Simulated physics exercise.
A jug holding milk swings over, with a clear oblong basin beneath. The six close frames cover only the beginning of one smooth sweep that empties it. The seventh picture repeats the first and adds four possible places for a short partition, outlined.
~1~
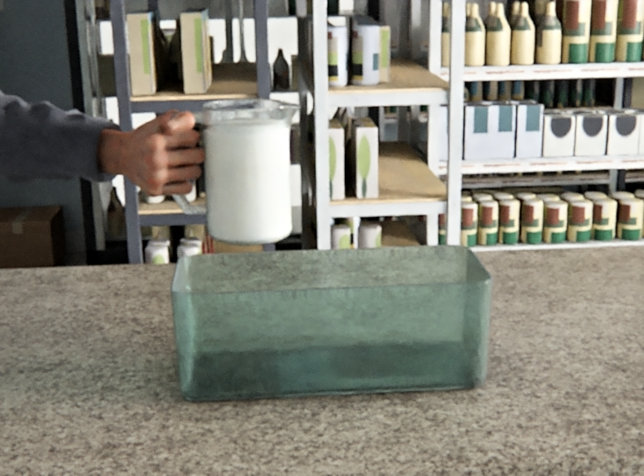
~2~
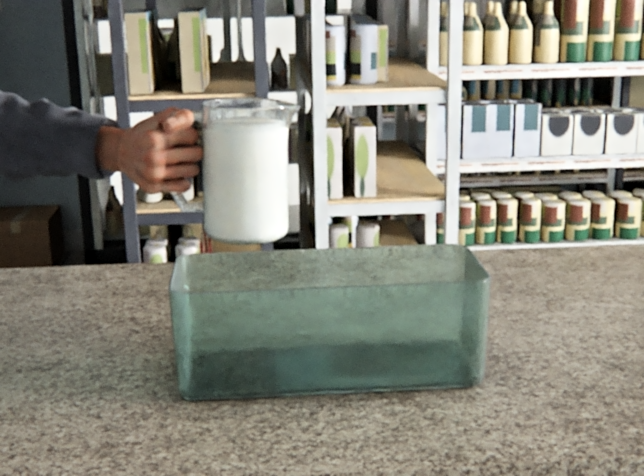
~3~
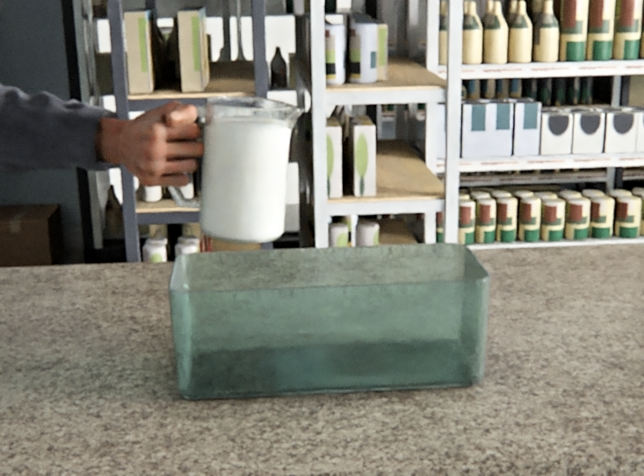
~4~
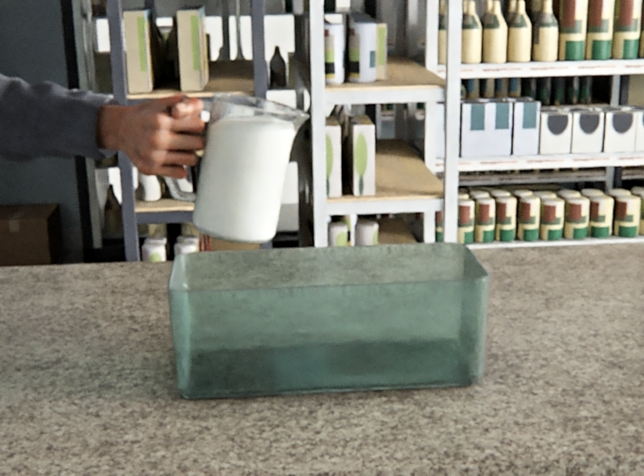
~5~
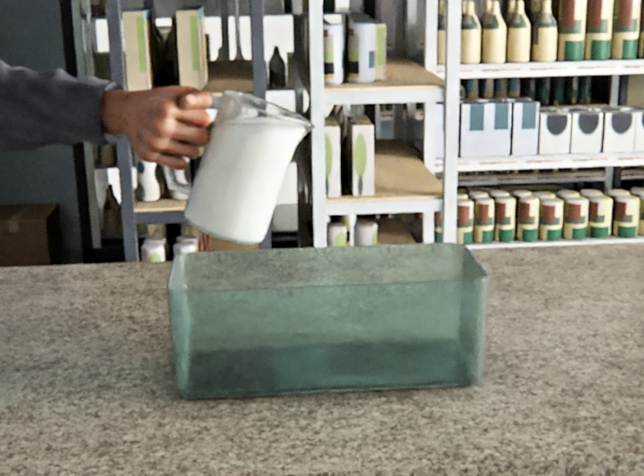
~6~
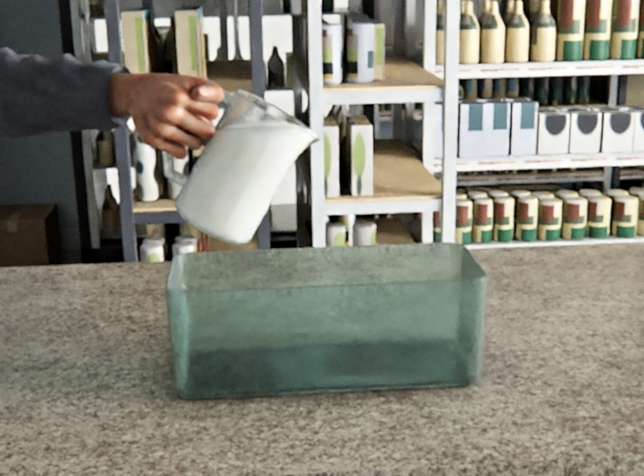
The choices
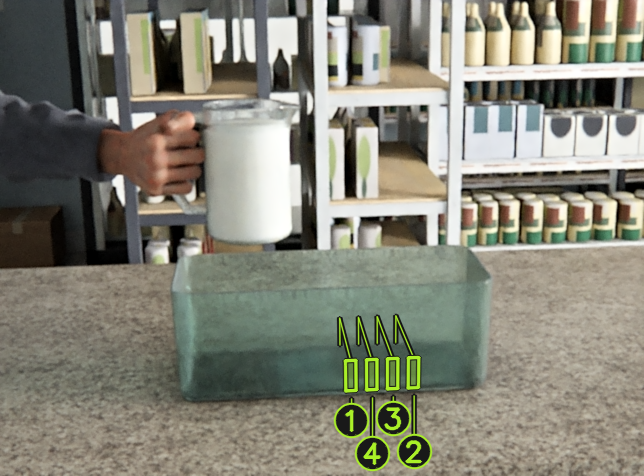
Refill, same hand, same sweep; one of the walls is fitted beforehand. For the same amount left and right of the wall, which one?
The answer is position 3.
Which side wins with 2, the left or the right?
The left side.
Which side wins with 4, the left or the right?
More ends on the right.
On the marked copy, 1 at (351, 398); 2 at (414, 395); 3 at (393, 396); 4 at (372, 397).
With 1, about 8 % ends left of the wall and 92 % right of it.
With 2, about 92 % ends left of the wall and 5 % right of it.
With 3, about 53 % ends left of the wall and 47 % right of it.
With 4, about 18 % ends left of the wall and 81 % right of it.
